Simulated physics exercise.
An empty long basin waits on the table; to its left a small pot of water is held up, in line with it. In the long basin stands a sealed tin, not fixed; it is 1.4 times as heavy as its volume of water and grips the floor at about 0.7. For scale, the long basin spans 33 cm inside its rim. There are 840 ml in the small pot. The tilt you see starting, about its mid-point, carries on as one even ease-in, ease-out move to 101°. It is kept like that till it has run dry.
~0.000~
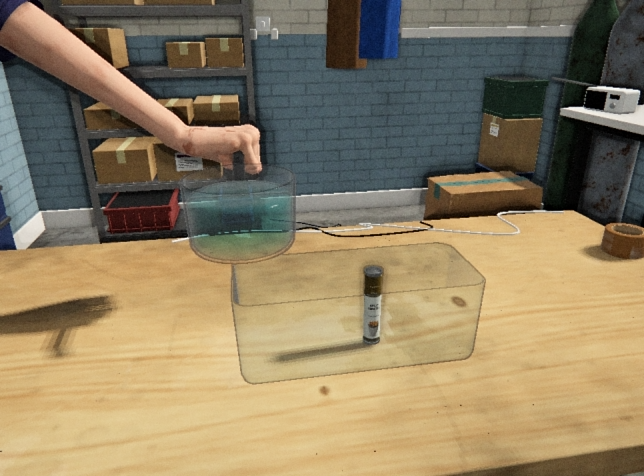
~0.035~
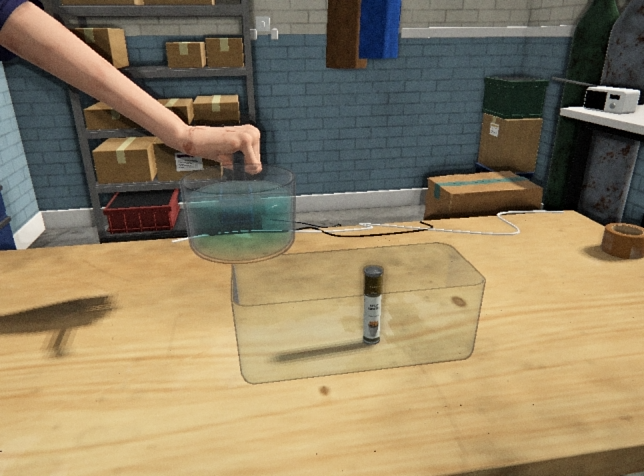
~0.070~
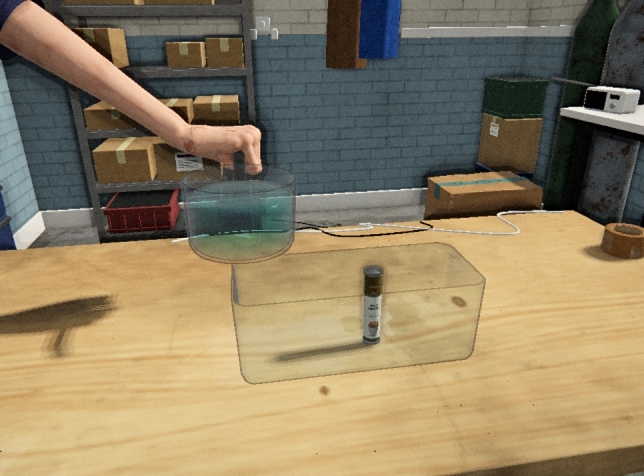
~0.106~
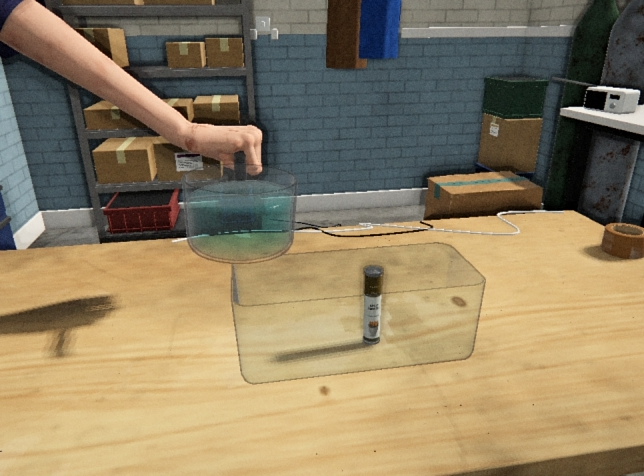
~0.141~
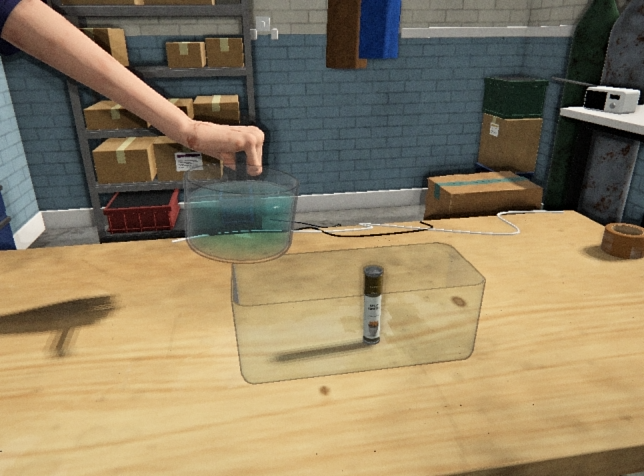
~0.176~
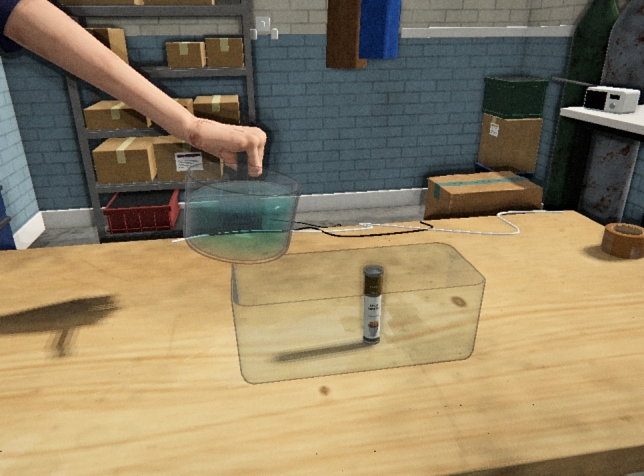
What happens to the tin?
The tin remains upright.
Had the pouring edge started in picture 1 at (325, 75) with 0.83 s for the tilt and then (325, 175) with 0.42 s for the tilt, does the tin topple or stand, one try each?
First it falls; then it goes over.
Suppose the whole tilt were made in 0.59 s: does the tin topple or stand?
The tin stays up.
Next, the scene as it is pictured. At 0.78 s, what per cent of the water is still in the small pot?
Some 16 per cent.
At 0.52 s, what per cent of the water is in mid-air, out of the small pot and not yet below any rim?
Some 24 per cent.
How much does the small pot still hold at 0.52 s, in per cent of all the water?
Some 70 per cent.
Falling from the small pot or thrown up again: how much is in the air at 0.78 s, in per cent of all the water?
About 8 per cent.
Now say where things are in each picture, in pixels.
The first picture shows tilt 0°; pouring edge (294, 176); surface from (186, 197) to (292, 191); the long basin's rim runs from (232, 282) to (467, 262); the tin's top is at (373, 274).
The second picture shows tilt 0°; pouring edge (294, 177); surface from (186, 197) to (292, 191).
The third picture shows tilt 2°; pouring edge (295, 178); surface from (186, 197) to (293, 191).
The fourth picture shows tilt 4°; pouring edge (296, 180); surface from (187, 196) to (293, 191).
The fifth picture shows tilt 7°; pouring edge (298, 183); surface from (188, 196) to (294, 192).
The sixth picture shows tilt 11°; pouring edge (299, 186); surface from (188, 197) to (295, 192).
After 0.52 s the tilt is 70° and 70 per cent is still to pour; the tin stands where it began.
After 0.78 s the tilt is 100° and 17 per cent is still to pour; the tin stands where it began.
After 1.04 s the tilt is 101° and 2 per cent is still to pour; the tin stands where it began.
After 1.33 s the tilt is 101° and 0 per cent is still to pour; the tin stands where it began.
In the end the tin stands where it began.
